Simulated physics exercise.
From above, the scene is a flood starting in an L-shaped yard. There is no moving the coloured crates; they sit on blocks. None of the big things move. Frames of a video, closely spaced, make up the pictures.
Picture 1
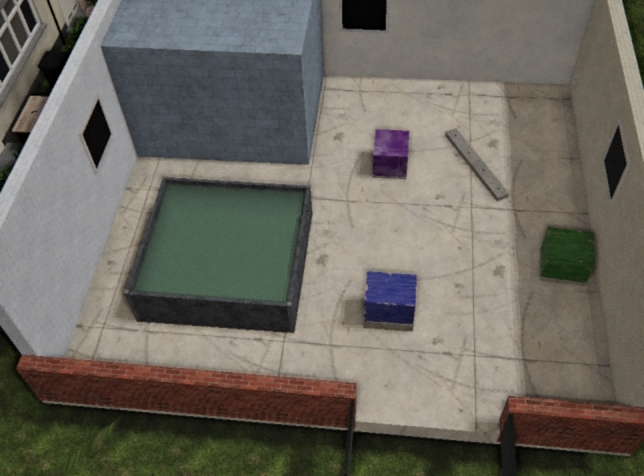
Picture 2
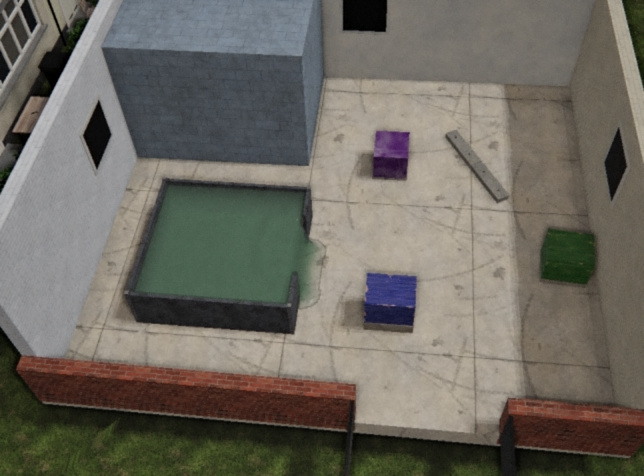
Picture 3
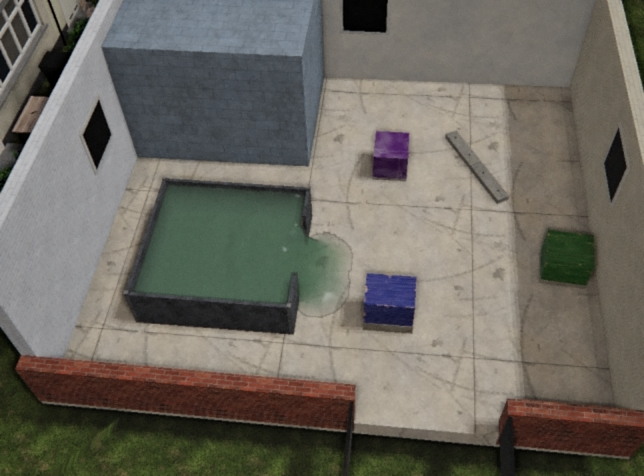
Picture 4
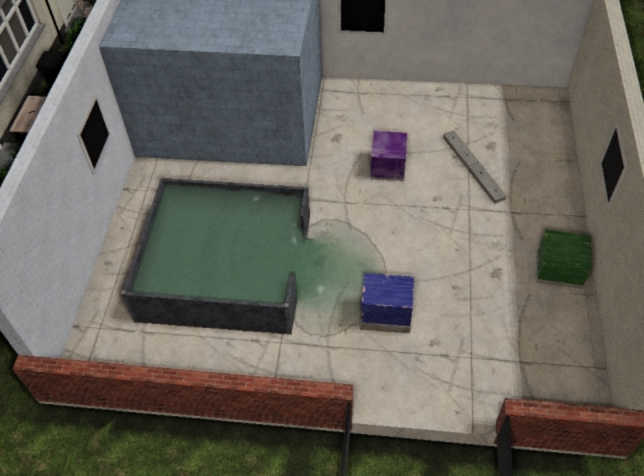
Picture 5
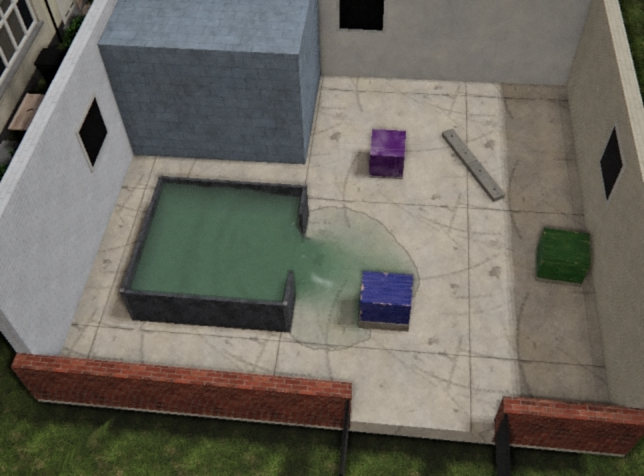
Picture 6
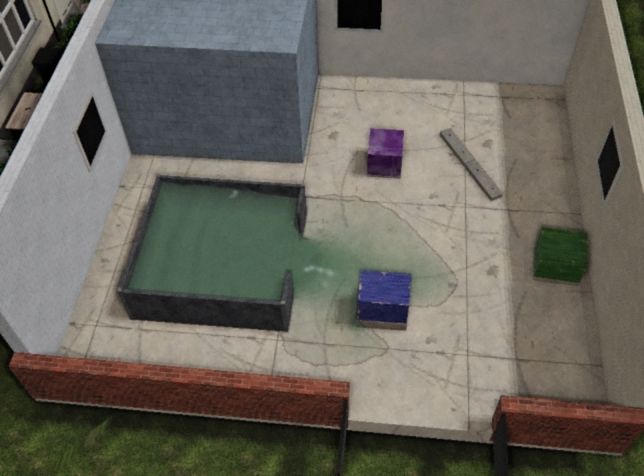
A walled yard holds a tank whose green water pours rightward through a gap, spreading around a blue crate.
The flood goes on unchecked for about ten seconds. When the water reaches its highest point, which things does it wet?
Blue crate: A wet one; green crate: A wet one; purple crate: A wet one.
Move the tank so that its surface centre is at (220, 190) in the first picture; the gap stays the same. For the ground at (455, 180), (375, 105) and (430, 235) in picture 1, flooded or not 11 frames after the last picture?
As listed: Under water, awash, covered.
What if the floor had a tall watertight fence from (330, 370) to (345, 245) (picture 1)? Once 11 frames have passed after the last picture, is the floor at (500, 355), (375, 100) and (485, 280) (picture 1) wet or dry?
As listed: Free of water, awash, not flooded.
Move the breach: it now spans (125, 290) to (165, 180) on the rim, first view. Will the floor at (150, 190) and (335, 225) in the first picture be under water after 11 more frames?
Note, points in order: Soaked; unreached.
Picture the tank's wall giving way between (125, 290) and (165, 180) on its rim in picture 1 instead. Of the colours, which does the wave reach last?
My pick is the green one.
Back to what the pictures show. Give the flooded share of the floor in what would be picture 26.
Estimate: Near 60 %.
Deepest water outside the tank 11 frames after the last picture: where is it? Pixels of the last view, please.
I would point to (359, 303).
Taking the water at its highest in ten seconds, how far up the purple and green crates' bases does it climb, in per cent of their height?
230 %, then 380 %.
A moment on, water covers 25 % of the floor; the blue crate water round its plinth, the green crate water round its plinth, the purple crate water round its plinth.
Next, water covers 40 % of the floor; the blue crate water round its plinth, the green crate water round its plinth, the purple crate water round its plinth.
Then, water covers 60 % of the floor; the blue crate water round its plinth, the green crate water round its plinth, the purple crate water round its plinth.
Later, water covers 80 % of the floor; the blue crate water round its plinth, the green crate water round its plinth, the purple crate water round its plinth.
In the end, water covers 95 % of the floor; the blue crate was topped, the green crate was topped, the purple crate was topped.
